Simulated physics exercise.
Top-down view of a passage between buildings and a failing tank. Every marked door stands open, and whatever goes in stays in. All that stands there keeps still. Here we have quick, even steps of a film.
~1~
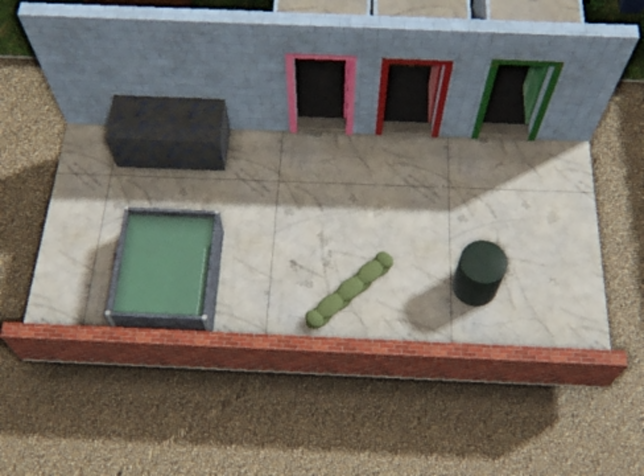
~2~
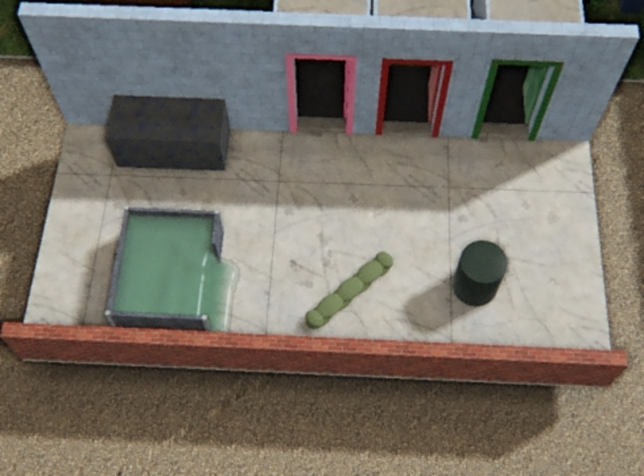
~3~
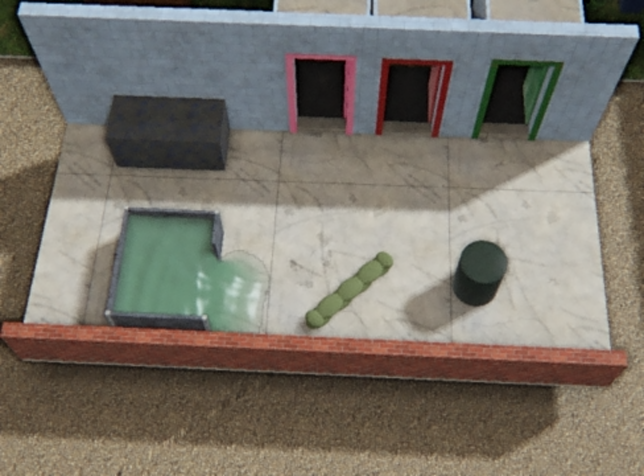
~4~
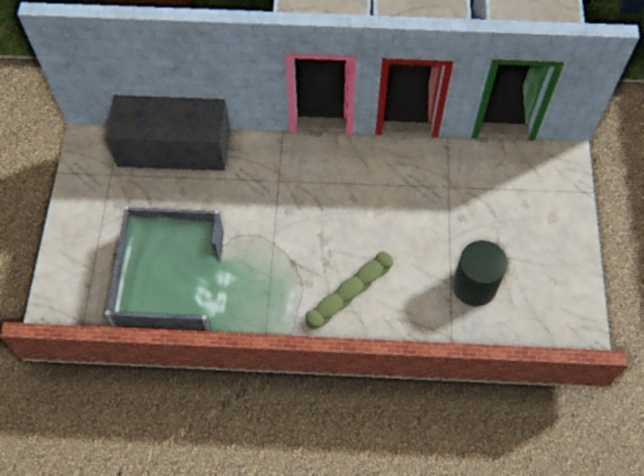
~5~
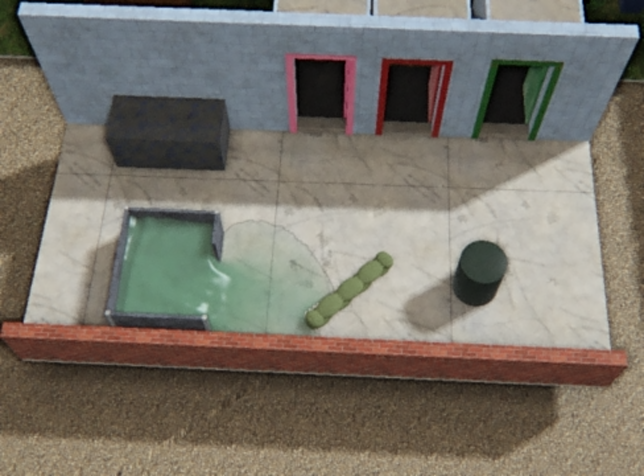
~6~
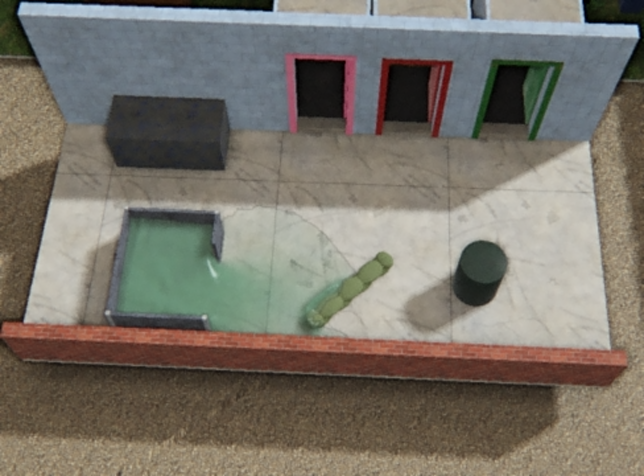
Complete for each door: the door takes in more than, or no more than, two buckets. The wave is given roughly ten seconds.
Completed: The red door takes in more than two buckets; the pink door takes in no more than two buckets; the green door takes in no more than two buckets.
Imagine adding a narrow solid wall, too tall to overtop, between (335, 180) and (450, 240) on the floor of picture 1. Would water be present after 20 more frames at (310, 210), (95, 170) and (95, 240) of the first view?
In that order: Under water, not flooded, not flooded.
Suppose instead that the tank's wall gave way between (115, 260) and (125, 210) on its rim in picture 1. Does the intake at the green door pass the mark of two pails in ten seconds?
The green one falls short.
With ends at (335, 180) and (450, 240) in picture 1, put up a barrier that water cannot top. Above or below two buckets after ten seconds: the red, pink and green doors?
As I see it, the red door keeps inside the limit, while the pink door keeps inside the limit and the green door keeps inside the limit.
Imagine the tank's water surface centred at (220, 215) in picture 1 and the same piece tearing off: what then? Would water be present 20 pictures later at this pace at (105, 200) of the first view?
Answer: Spared.
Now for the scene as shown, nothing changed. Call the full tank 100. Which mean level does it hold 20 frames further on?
I'd put it near 22 per cent.
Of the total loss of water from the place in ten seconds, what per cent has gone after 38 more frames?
Close to 70 per cent, I'd say.
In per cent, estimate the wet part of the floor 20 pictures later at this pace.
I'd put it at roughly 60 per cent.
A moment on, water covers 25 % of the floor; the red door not reached, the pink door not reached, the green door not reached.
Next, water covers 45 % of the floor; the red door wet at the sill, nothing in, the pink door not reached, the green door wet at the sill, nothing in.
Then, water covers 60 % of the floor; the red door over two buckets in, the pink door wet at the sill, nothing in, the green door wet at the sill, nothing in.
Later, water covers 65 % of the floor; the red door far over two buckets in, the pink door wet at the sill, nothing in, the green door wet at the sill, nothing in.
In the end, water covers 75 % of the floor; the red door far over two buckets in, the pink door wet at the sill, nothing in, the green door wet at the sill, nothing in.
